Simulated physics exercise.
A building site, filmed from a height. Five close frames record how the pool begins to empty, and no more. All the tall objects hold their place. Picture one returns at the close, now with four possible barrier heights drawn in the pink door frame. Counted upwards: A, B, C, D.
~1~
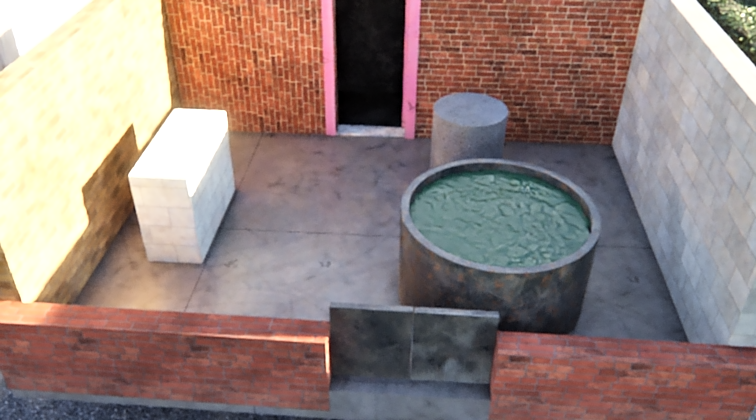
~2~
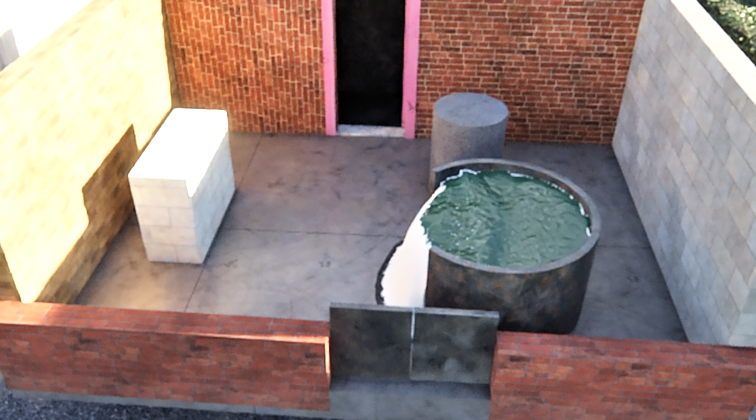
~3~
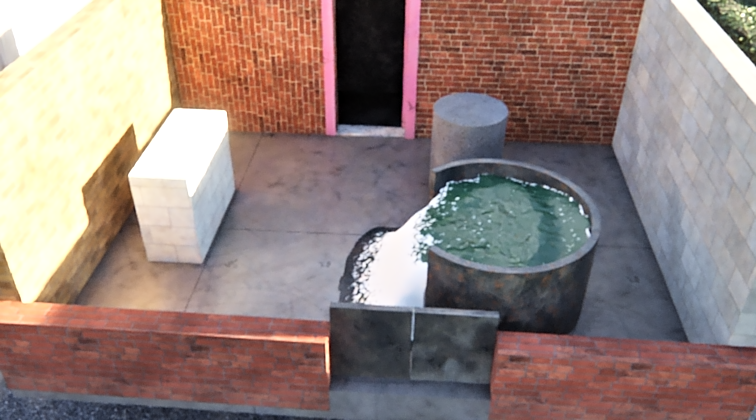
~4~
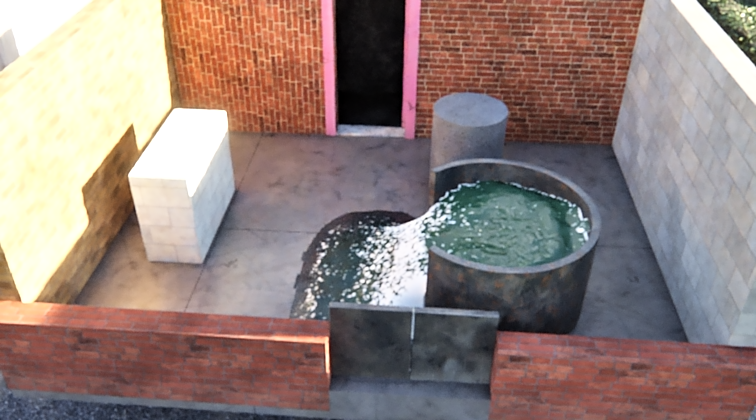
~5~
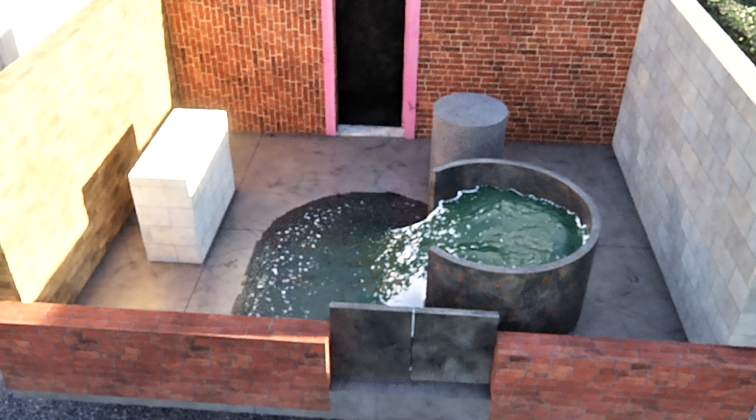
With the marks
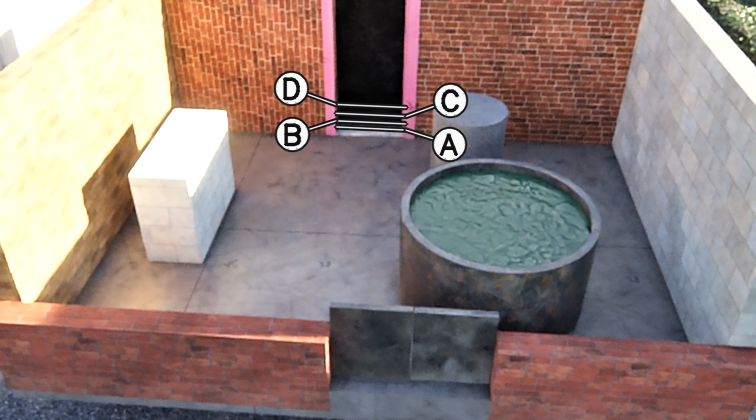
We see a walled yard from above, with a round pool of still green water near a shut gate; then the pool's left side opens and foaming water pours out, spreading leftward across the paved ground.
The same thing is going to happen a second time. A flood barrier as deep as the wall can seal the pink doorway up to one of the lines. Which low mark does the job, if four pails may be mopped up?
Choose A.
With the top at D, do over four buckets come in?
No, that is safe.
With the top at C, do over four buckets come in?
No, not at all.
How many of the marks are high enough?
All of them.
On the marked copy, A at (370, 128); B at (370, 122); C at (370, 114); D at (370, 105); from the bottom up A, B, C, D.
With A, a splash gets over, under a bucket.
With B, nothing gets over.
With C, nothing gets over.
With D, nothing gets over.
